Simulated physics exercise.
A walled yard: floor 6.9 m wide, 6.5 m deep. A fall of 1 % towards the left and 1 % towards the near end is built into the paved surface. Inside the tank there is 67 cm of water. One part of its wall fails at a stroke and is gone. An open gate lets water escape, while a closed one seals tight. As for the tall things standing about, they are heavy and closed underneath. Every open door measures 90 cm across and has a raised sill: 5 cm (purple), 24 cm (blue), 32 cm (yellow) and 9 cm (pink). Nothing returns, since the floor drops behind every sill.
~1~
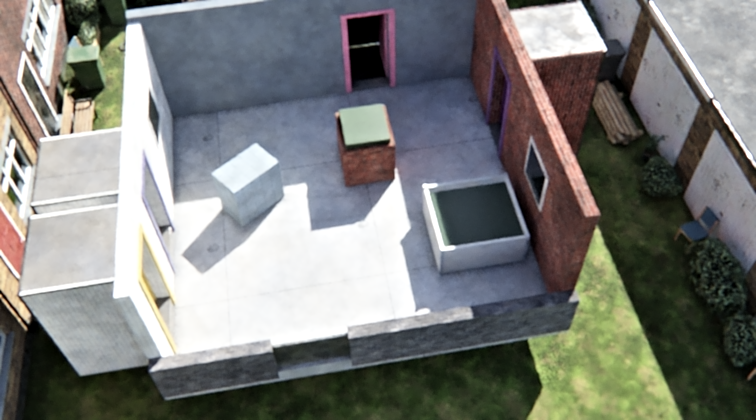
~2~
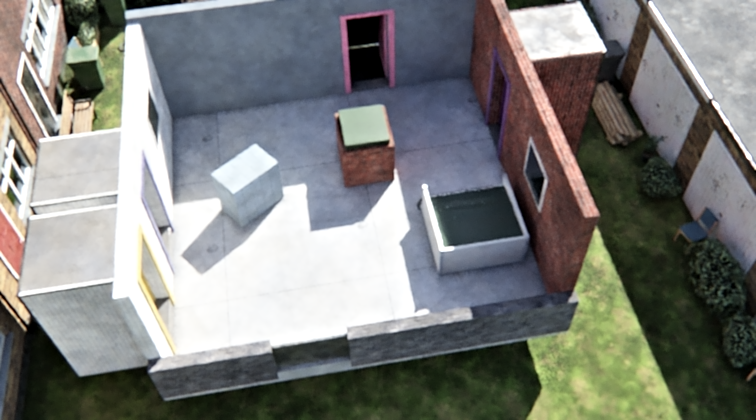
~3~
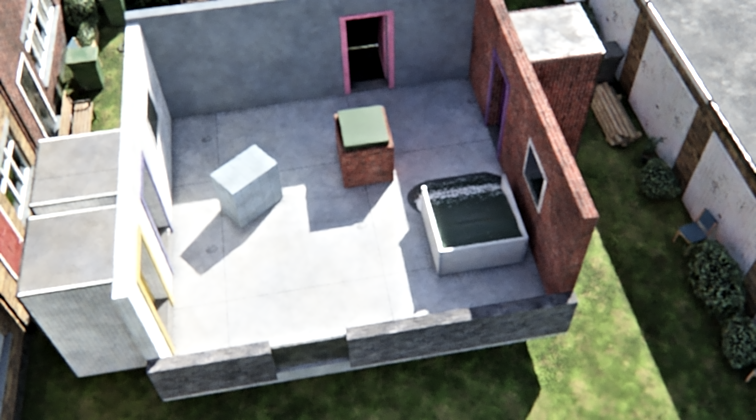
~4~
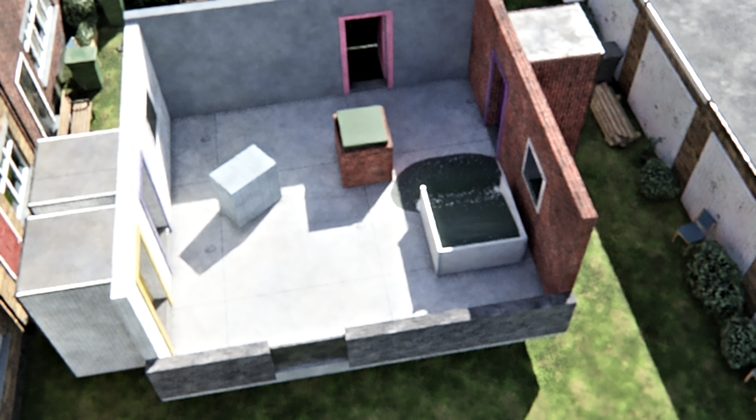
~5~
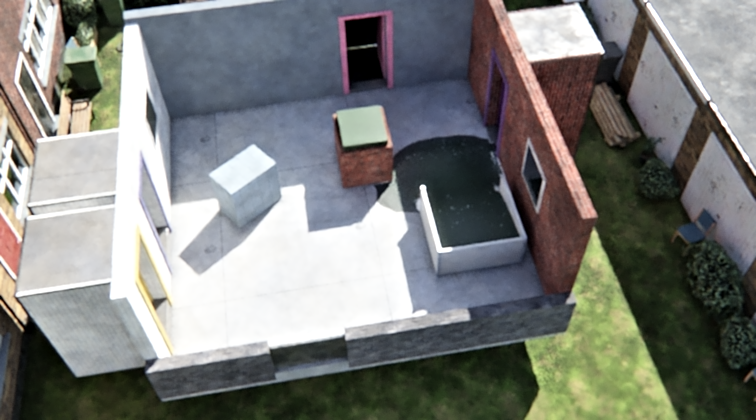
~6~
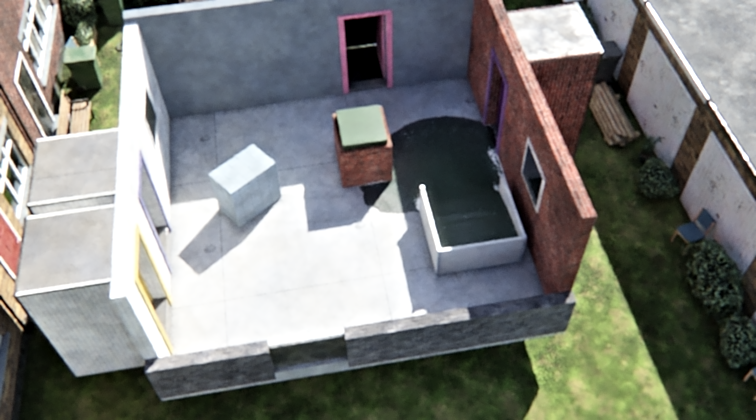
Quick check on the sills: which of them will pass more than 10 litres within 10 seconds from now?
Outcome: The purple door overruns the limit. The blue door stops short of the limit. The yellow door stops short of the limit. The pink door overruns the limit.
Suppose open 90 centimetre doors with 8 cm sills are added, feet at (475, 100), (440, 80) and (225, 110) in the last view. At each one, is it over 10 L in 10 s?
In turn: Beyond it, beyond it, short of it.
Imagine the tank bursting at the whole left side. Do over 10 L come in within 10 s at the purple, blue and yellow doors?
Here's how it goes: Purple falls short, blue falls short, yellow falls short.
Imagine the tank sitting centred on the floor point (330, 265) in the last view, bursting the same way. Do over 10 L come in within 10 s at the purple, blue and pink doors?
Compared with that limit, purple falls short, blue falls short and pink falls short.
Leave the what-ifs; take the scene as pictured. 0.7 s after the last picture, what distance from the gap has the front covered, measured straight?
I'd put it close to 3.8 m.
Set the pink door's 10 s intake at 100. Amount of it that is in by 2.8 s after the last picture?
95 percent or so by then.
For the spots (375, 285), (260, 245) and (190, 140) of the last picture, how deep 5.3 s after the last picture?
First spot near 0 cm, second near 1 cm, third near 10 cm.
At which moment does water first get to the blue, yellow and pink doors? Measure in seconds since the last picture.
Arrival times: Blue 5.0 seconds, yellow 5.5 seconds, pink 0.6 seconds.
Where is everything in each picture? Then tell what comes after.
The first picture shows still water, 67 cm deep, in the tank at (475, 213).
In the second picture, water pours out on the tank's far side and has run 0.9 m, to a hidden place; typically 9 cm deep outside, 68 cm at the tank's back.
In the third picture, the front is at a hidden place, 1.1 m from the gap on the tank's far side; 1.2 m2 of floor is under water; 67 cm left at the back of the tank.
In the fourth picture, the front is at (496, 161), 1.5 m from the gap on the tank's far side; 2.6 m2 of floor is under water; 58 cm left at the back of the tank.
In the fifth picture, the front is at (465, 138), 1.9 m from the gap on the tank's far side; 4.0 m2 of floor is under water; 58 cm left at the back of the tank.
In the sixth picture, the front is at (418, 123), 2.5 m from the gap on the tank's far side; 5.3 m2 of floor is under water; 53 cm left at the back of the tank.
Then, 0.7 s after the last picture water covers 25 % of the floor and is deepest (22 cm) near (438, 203); purple door 12 cm at the sill, 6 L in, blue door not reached, yellow door not reached, pink door 14 cm at the sill, 0 L in.
Then, 1.5 s after the last picture water covers 30 % of the floor and is deepest (34 cm) near (453, 87); purple door 10 cm at the sill, 23 L in, blue door not reached, yellow door not reached, pink door 24 cm at the sill, 53 L in.
Then, 2.8 s after the last picture water covers 35 % of the floor and is deepest (19 cm) near (464, 121); purple door 6 cm at the sill, 36 L in, blue door not reached, yellow door not reached, pink door 15 cm at the sill, 118 L in.
Then, 5.3 s after the last picture water covers 55 % of the floor and is deepest (13 cm) near (171, 203); purple door 6 cm at the sill, 54 L in, blue door 6 cm at the sill, 0 L in, yellow door not reached, pink door 5 cm at the sill, 127 L in.
Then, 9.3 s after the last picture water covers 80 % of the floor and is deepest (12 cm) near (193, 374); purple door 2 cm at the sill, 56 L in, blue door 6 cm at the sill, 0 L in, yellow door 5 cm at the sill, 0 L in, pink door 2 cm at the sill, 127 L in.
